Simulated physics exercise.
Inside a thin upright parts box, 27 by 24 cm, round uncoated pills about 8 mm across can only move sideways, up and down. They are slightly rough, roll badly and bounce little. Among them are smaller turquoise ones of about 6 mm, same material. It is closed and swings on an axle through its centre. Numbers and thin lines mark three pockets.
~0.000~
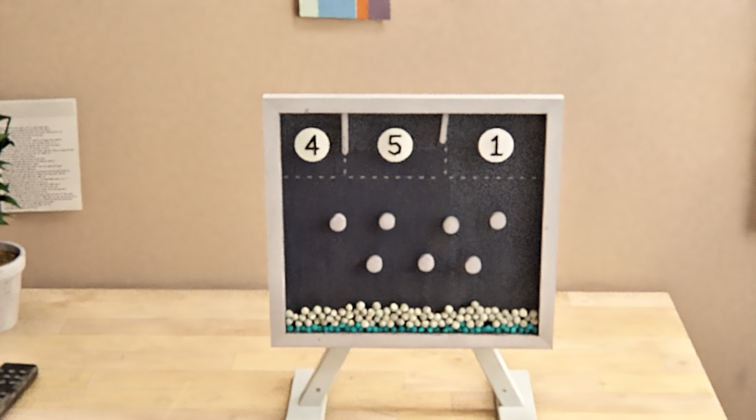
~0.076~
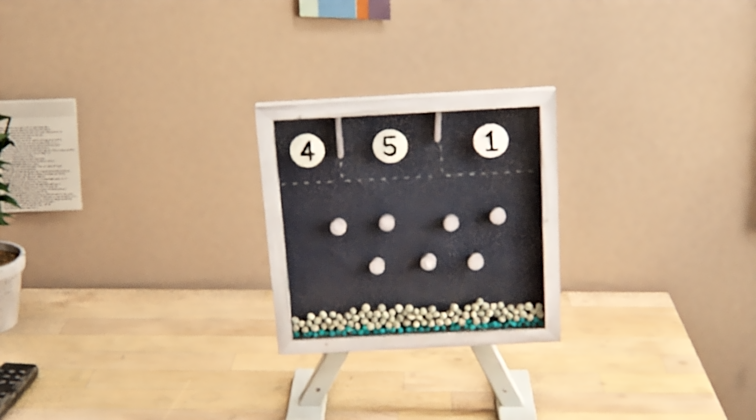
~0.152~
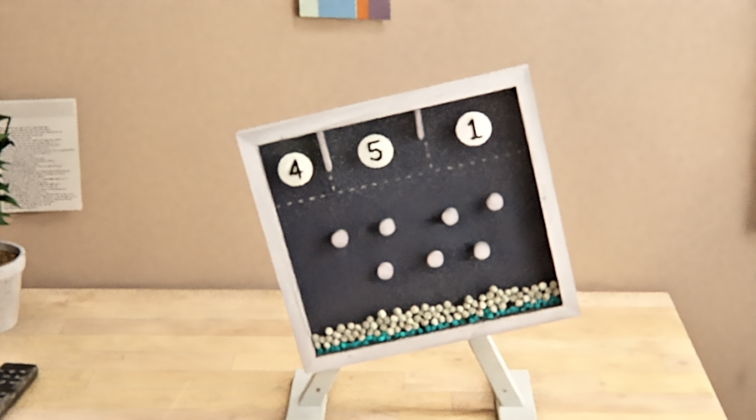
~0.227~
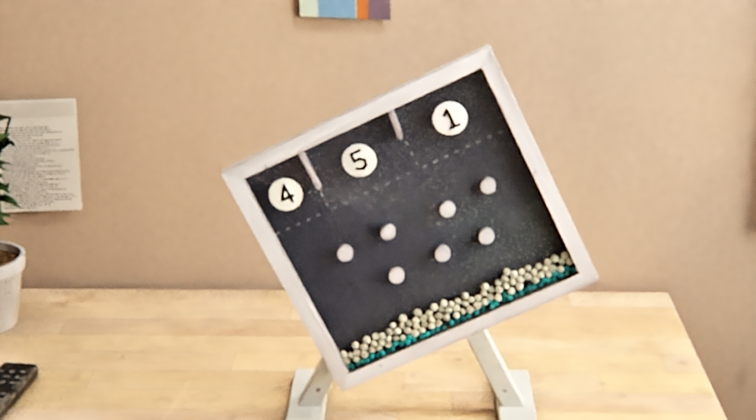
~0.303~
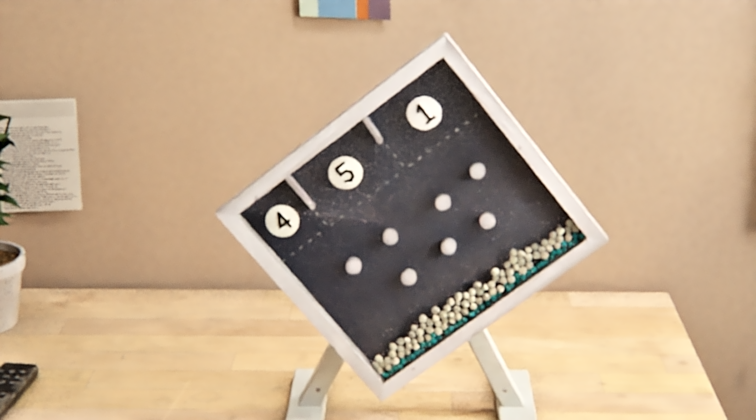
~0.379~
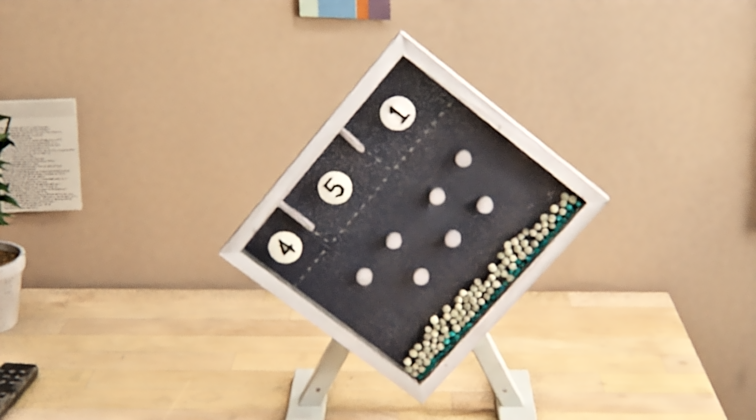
A framed black board with numbered sections and round pegs turned steadily anticlockwise on its stand until steeply tilted, while the cream and turquoise beads inside stayed banked along the same edge.
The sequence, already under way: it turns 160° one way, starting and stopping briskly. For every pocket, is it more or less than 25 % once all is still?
Pocket 1: Less, pocket 4: More, pocket 5: Less than 25 %.
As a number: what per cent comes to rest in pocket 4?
About 55 per cent.
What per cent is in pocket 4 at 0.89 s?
Roughly 25 per cent.
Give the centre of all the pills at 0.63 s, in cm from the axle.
About 8 cm right and 8 cm below.
By 0.63 s, it stands 92° anticlockwise; the pills' middle is 8 cm right of and 8 cm below the centre; nothing in the marked areas.
By 0.89 s, it stands 135° anticlockwise; the pills' middle is 8 cm right of and 4 cm below the centre; no. 4, 25 %.
By 1.11 s, it stands 160° anticlockwise; the pills' middle is 7 cm right of and 8 cm below the centre; no. 4, 50 %, no. 5, 5 %.
All still by 2.1 s, it stands 160° anticlockwise; no. 1, 0 %, no. 4, 55 %, no. 5, 15 %, elsewhere 30 %.
